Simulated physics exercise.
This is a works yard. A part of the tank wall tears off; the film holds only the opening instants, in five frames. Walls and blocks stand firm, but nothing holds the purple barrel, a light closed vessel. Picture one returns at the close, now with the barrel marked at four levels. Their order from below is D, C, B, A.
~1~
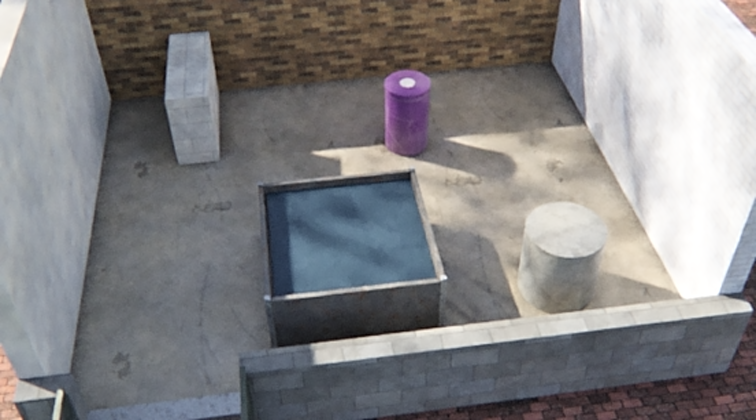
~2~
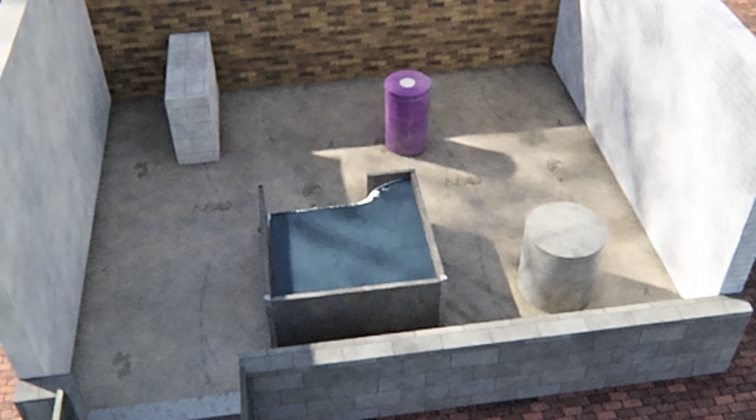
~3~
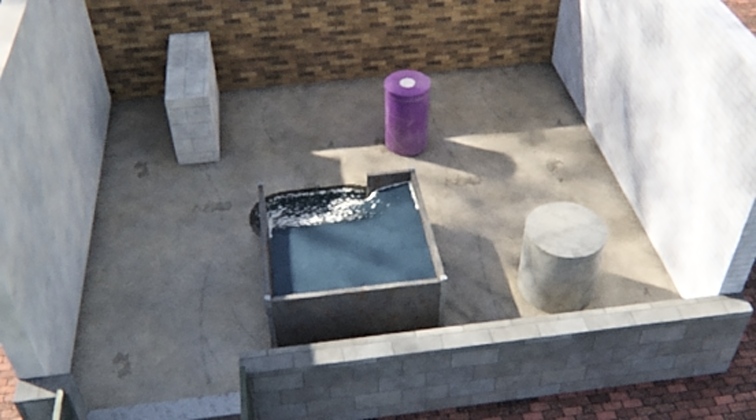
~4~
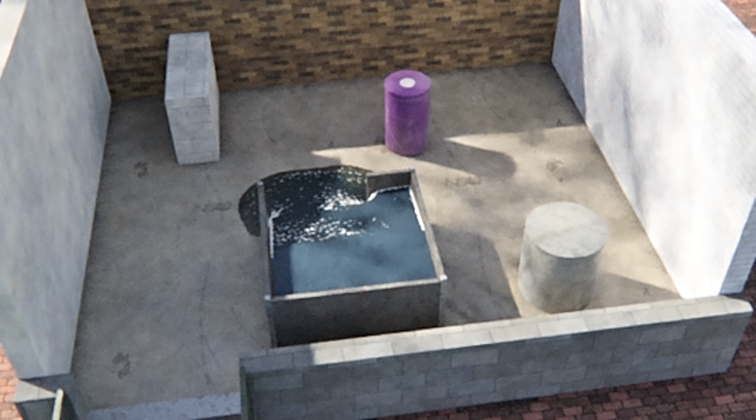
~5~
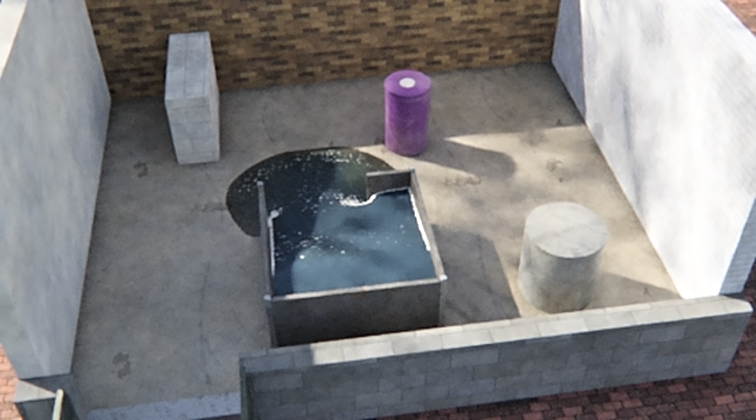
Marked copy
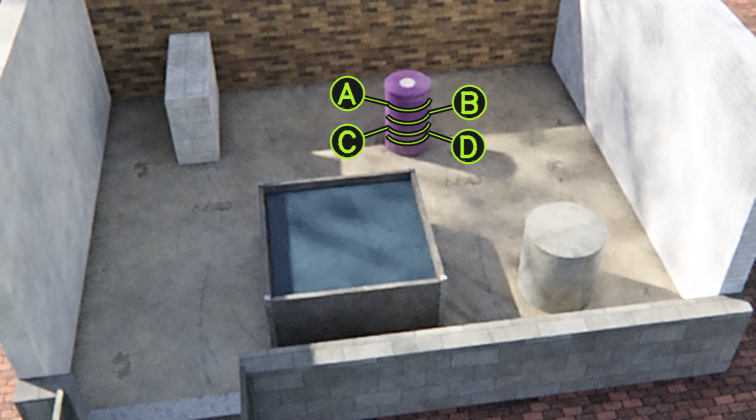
A walled concrete yard, backed by patterned brickwork, is seen from high above by a camera that stays still. A square tank full of dark blue water sits in the middle, with a purple barrel behind it, a pale cylinder to the right and a grey block at back left. The tank's back side opens, and water pours out behind it, glittering, then spreads in a dark, rounded pool towards the barrel.
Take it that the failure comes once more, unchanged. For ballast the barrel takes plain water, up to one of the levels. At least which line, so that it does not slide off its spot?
Mark D.
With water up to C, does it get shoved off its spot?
No, not at all.
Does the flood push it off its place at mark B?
No.
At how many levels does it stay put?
All of them.
On the marked copy, A at (411, 110); B at (411, 123); C at (411, 134); D at (410, 143); from the bottom up D, C, B, A.
Choosing A, it does not move.
Choosing B, it does not move.
Choosing C, it does not move.
Choosing D, it does not move.
